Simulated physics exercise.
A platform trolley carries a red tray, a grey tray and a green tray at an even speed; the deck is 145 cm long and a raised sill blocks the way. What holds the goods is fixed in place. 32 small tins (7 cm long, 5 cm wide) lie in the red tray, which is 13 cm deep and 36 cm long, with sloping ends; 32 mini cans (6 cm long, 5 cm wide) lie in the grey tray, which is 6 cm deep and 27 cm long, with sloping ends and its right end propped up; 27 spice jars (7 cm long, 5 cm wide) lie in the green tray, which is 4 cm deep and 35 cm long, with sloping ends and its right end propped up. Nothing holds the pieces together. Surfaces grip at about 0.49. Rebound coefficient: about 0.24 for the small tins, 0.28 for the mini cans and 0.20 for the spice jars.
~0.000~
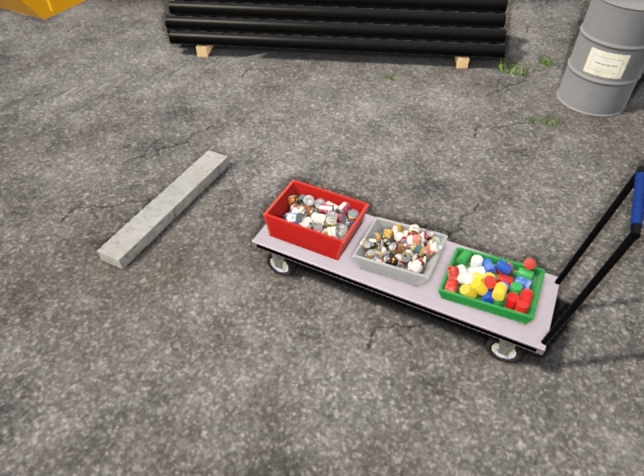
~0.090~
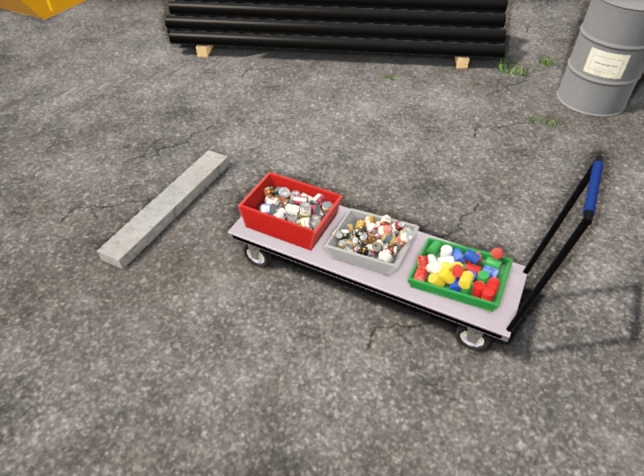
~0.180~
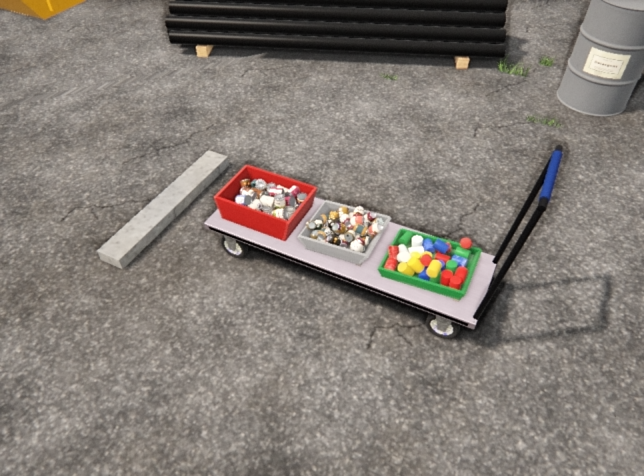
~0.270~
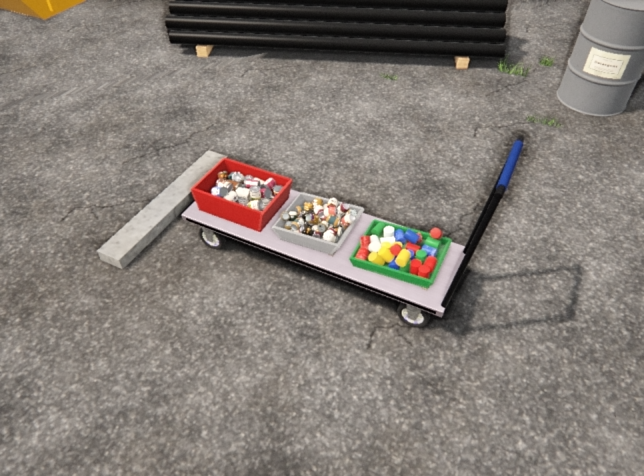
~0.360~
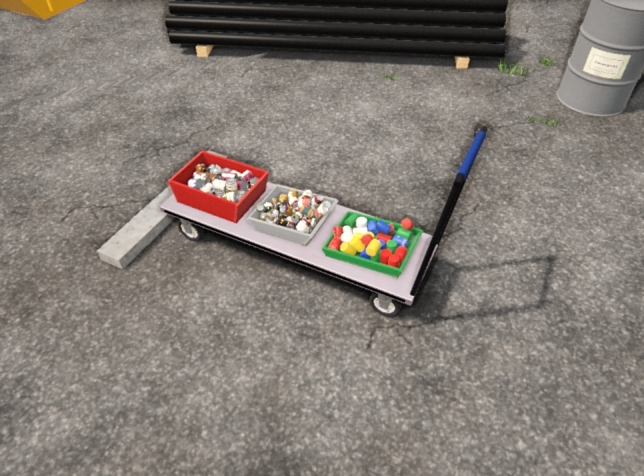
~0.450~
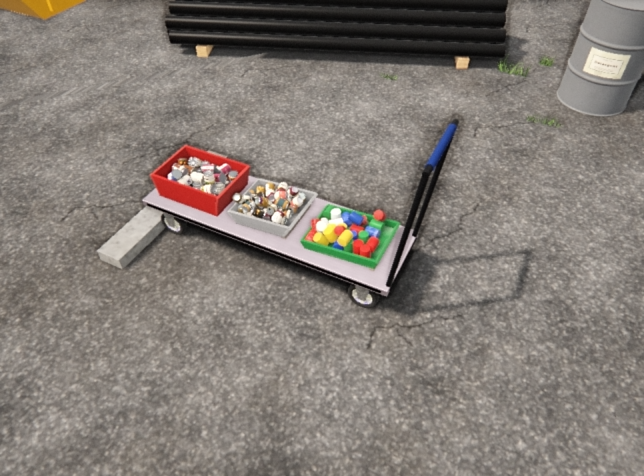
A platform trolley carrying red, grey and green trays of small items rolls left across rough asphalt, with no one seen pushing it, and its blue-gripped handle comes fully into view. It closes the gap to a pale raised sill, ending with its front end against it and the trays still full.
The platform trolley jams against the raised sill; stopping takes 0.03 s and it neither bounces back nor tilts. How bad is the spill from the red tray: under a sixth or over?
It sheds fewer than one in six of them.
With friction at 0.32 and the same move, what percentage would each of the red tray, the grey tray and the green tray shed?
Then red tray 0, grey tray 20, green tray 30 per cent.
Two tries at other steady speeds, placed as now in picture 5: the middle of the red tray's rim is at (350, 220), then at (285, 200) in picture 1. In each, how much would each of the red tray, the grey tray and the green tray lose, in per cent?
Red tray 0 then 0, grey tray 40 then 10, green tray 30 then 10 per cent.
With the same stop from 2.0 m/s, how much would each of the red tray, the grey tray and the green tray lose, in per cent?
In that case red tray 0, grey tray 30, green tray 30 per cent.
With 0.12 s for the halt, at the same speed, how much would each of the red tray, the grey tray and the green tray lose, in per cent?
In that case red tray 0, grey tray 10, green tray 10 per cent.
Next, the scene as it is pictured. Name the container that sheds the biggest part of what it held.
The green tray.
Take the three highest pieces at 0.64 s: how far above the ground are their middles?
Some 42 cm up.
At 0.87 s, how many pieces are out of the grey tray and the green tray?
About: Grey tray 5, green tray 8.
After 0.52 s, the red tray has all 32, the grey tray has all 32 and the green tray has all 27.
After 0.64 s, the red tray has all 32, the grey tray is down by 2 of 32 and the green tray is down by 6 of 27.
After 0.87 s, the red tray has all 32, the grey tray is down by 5 of 32 and the green tray is down by 7 of 27.
Outcome (at 1.37 s), the red tray has all 32, the grey tray is down by 6 of 32 and the green tray is down by 8 of 27. Asked share, 0 of 32, 0 per cent.
